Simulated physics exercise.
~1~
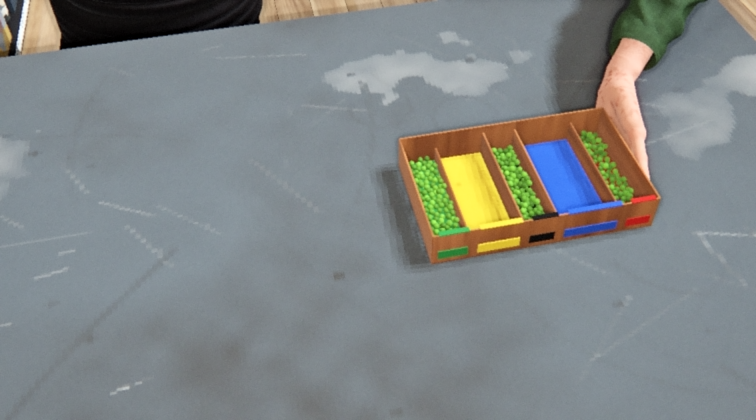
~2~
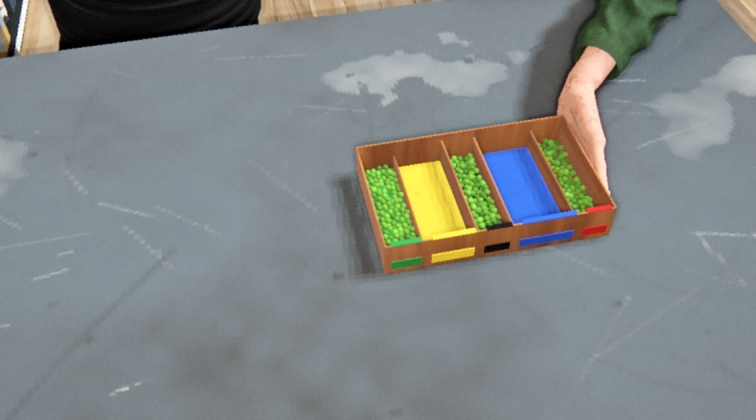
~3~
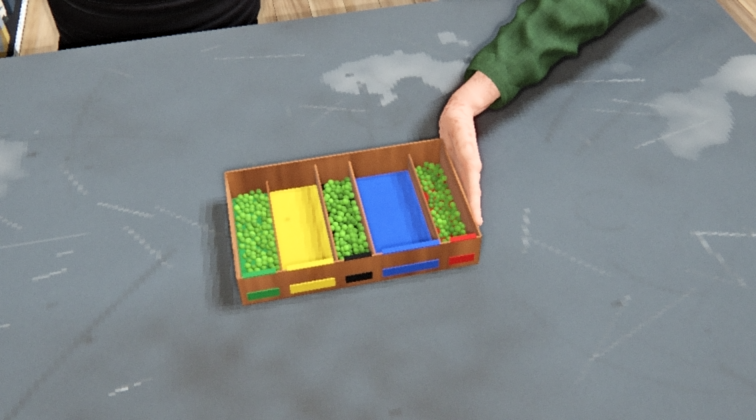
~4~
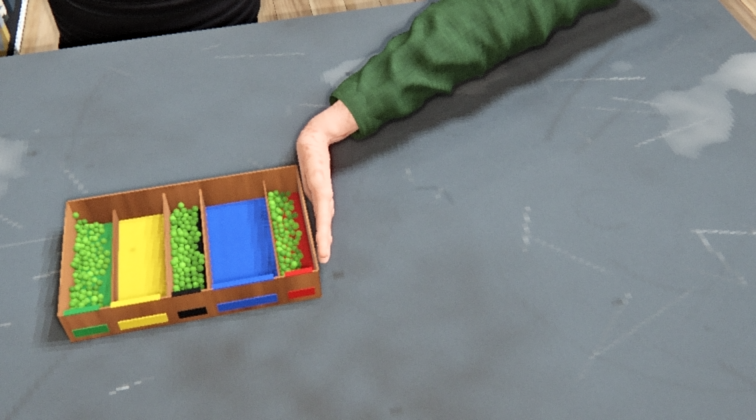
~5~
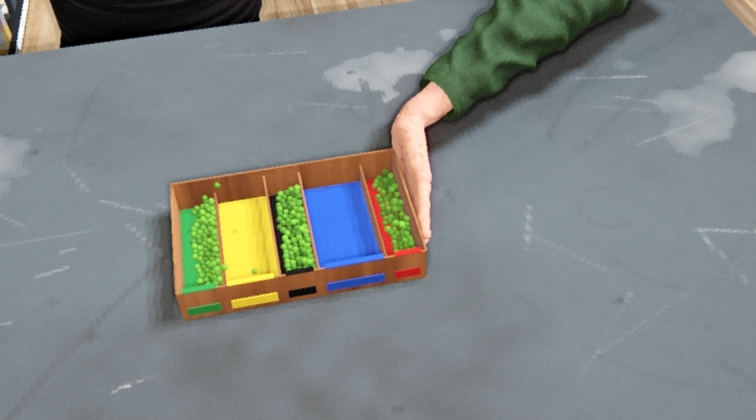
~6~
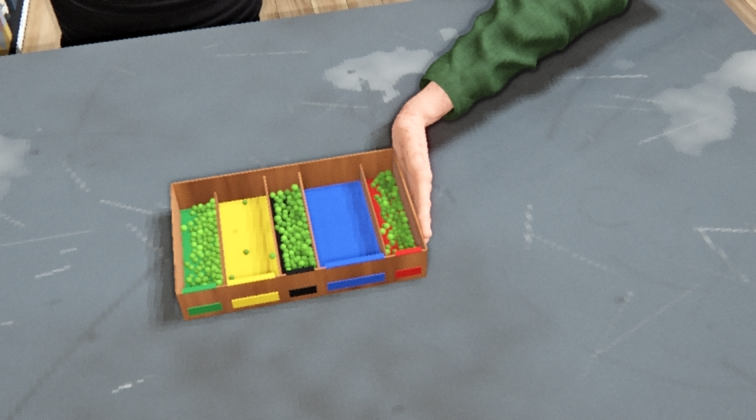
We see a hand push a wooden drawer tray of green peas left across a gray table, then move it partway back right, where it stops; the peas shift within the green, black and red compartments, while the blue one stays empty and a few stray into the yellow.
